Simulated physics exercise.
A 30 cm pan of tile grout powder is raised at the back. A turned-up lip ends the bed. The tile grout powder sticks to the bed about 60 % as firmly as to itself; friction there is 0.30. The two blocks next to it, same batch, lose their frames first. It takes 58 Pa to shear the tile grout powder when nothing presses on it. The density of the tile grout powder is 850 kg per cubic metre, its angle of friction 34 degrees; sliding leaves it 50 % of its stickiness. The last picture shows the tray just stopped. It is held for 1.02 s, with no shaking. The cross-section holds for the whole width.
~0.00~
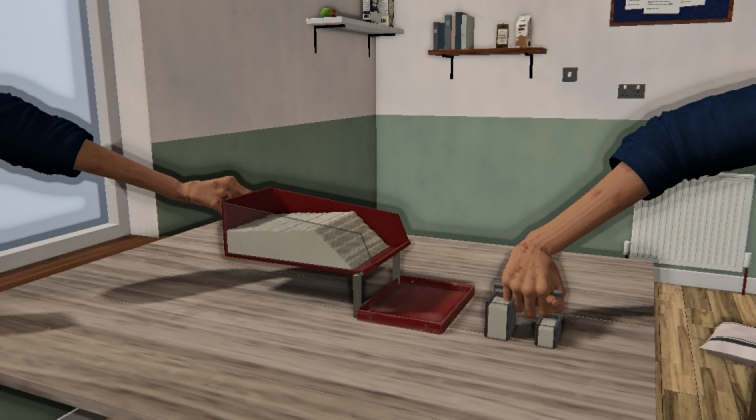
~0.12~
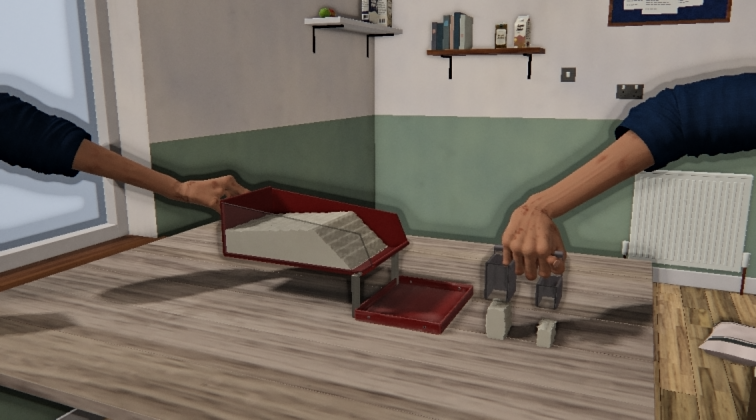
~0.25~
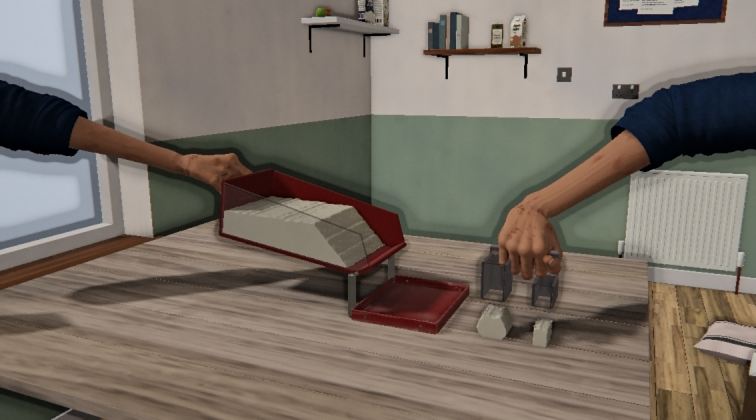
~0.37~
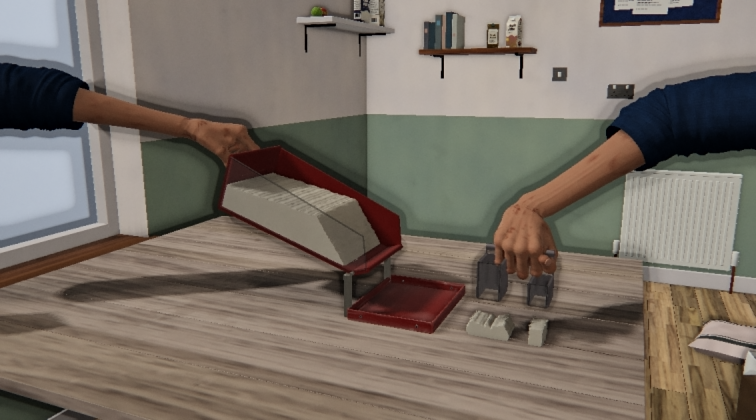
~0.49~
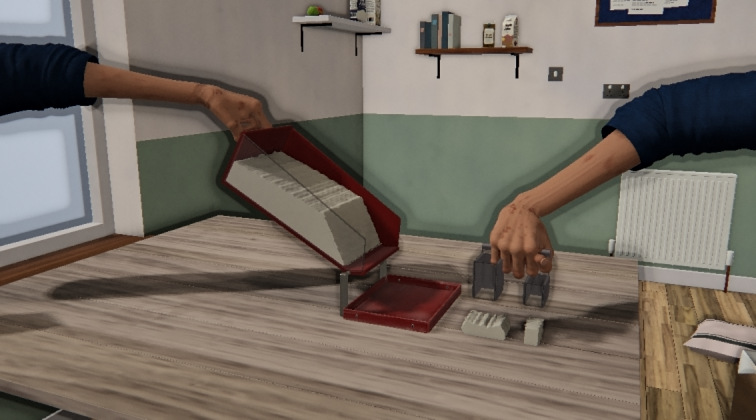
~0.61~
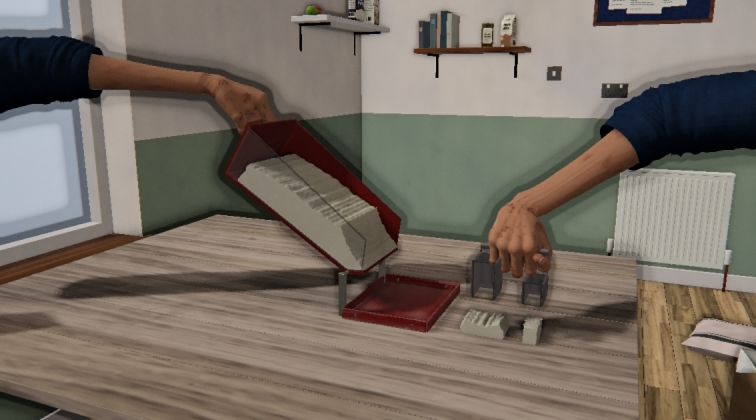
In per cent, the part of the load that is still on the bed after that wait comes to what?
Close to 24 per cent.
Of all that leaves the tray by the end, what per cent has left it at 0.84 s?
Some 40 per cent.
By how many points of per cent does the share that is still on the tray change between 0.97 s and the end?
Near 25 %.
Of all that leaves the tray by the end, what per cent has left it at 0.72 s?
Some 10 per cent.
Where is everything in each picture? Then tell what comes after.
In the first frame, top of the high end at (225, 203), tilt 0 degrees; foremost bit of the tile grout powder at (350, 267); block heights 5.7 cm, 3.1 cm (left to right).
In the second frame, top of the high end at (224, 202), tilt 0 degrees; foremost bit of the tile grout powder at (349, 268); block heights 5.4 cm, 3.1 cm (left to right).
In the third frame, top of the high end at (226, 183), tilt 8 degrees; foremost bit of the tile grout powder at (346, 264); block heights 4.2 cm, 3.1 cm (left to right).
In the fourth frame, top of the high end at (233, 157), tilt 19 degrees; foremost bit of the tile grout powder at (343, 262); block heights 2.9 cm, 3.1 cm (left to right).
In the fifth frame, top of the high end at (245, 135), tilt 29 degrees; foremost bit of the tile grout powder at (344, 266); block heights 2.8 cm, 3.1 cm (left to right).
In the sixth frame, top of the high end at (250, 128), tilt 33 degrees; foremost bit of the tile grout powder at (362, 270); block heights 2.8 cm, 3.1 cm (left to right).
After 0.72 s, the tilt is 33 degrees and 94 % is on the bed.
After 0.84 s, the tilt is 33 degrees and 72 % is on the bed.
After 0.97 s, the tilt is 33 degrees and 51 % is on the bed.
After 1.09 s, the tilt is 33 degrees and 37 % is on the bed.
After 1.60 s, the tilt is 33 degrees and 24 % is on the bed.
